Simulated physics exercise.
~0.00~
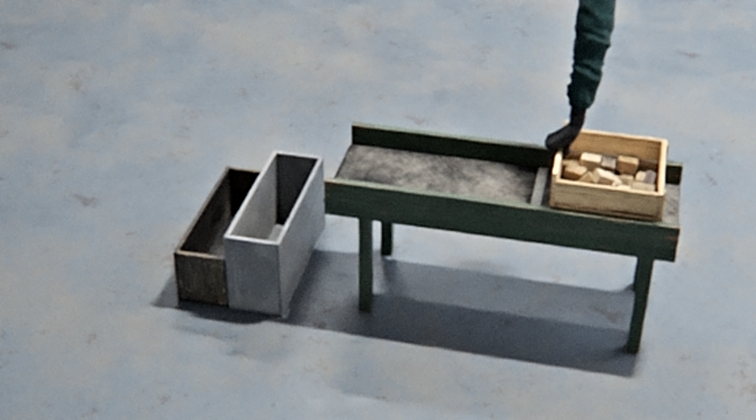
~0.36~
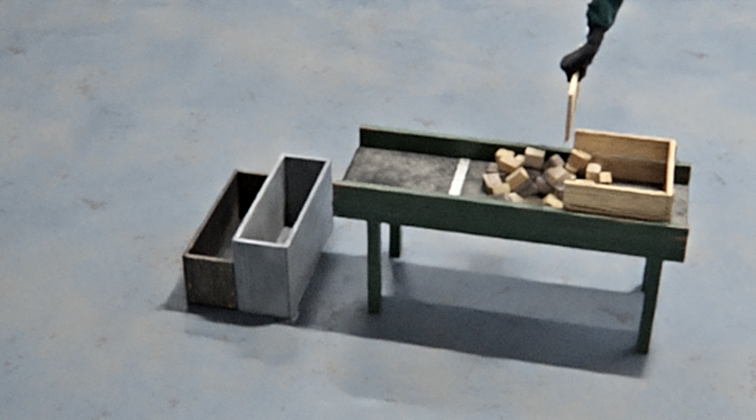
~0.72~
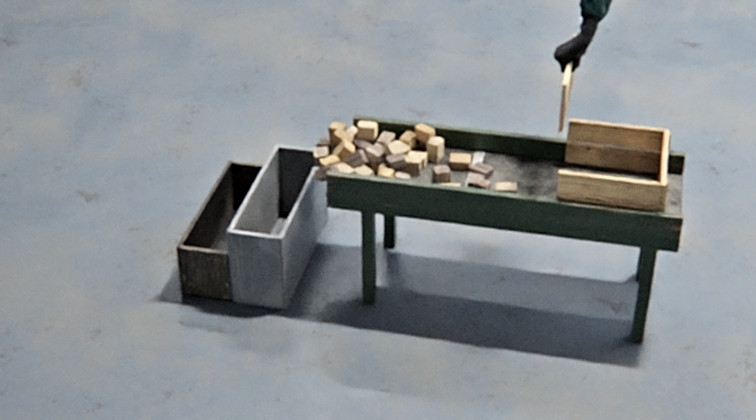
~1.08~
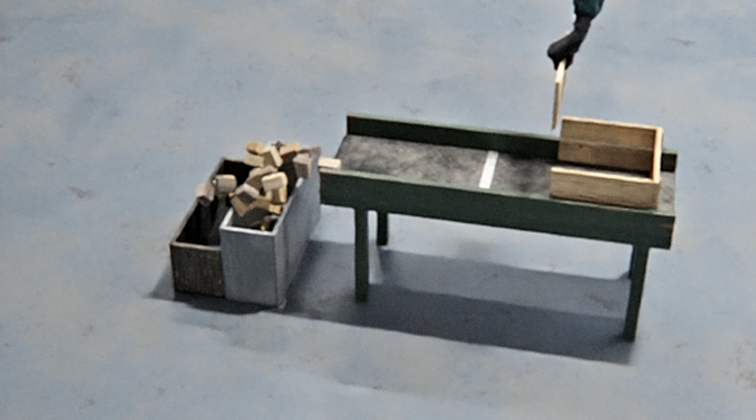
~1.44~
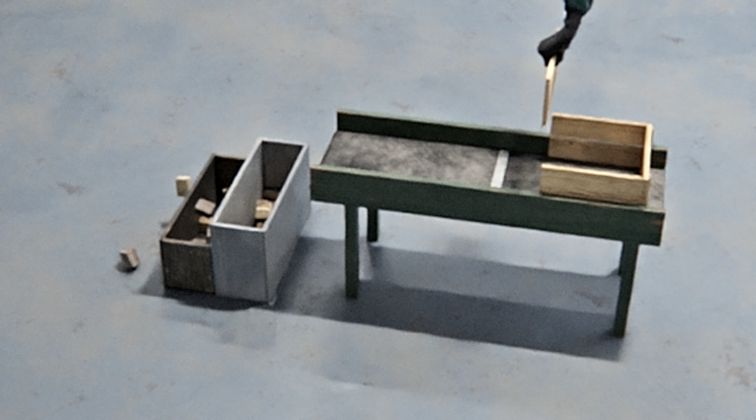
On a green conveyor, wooden blocks ride left and drop into two boxes, two missing.
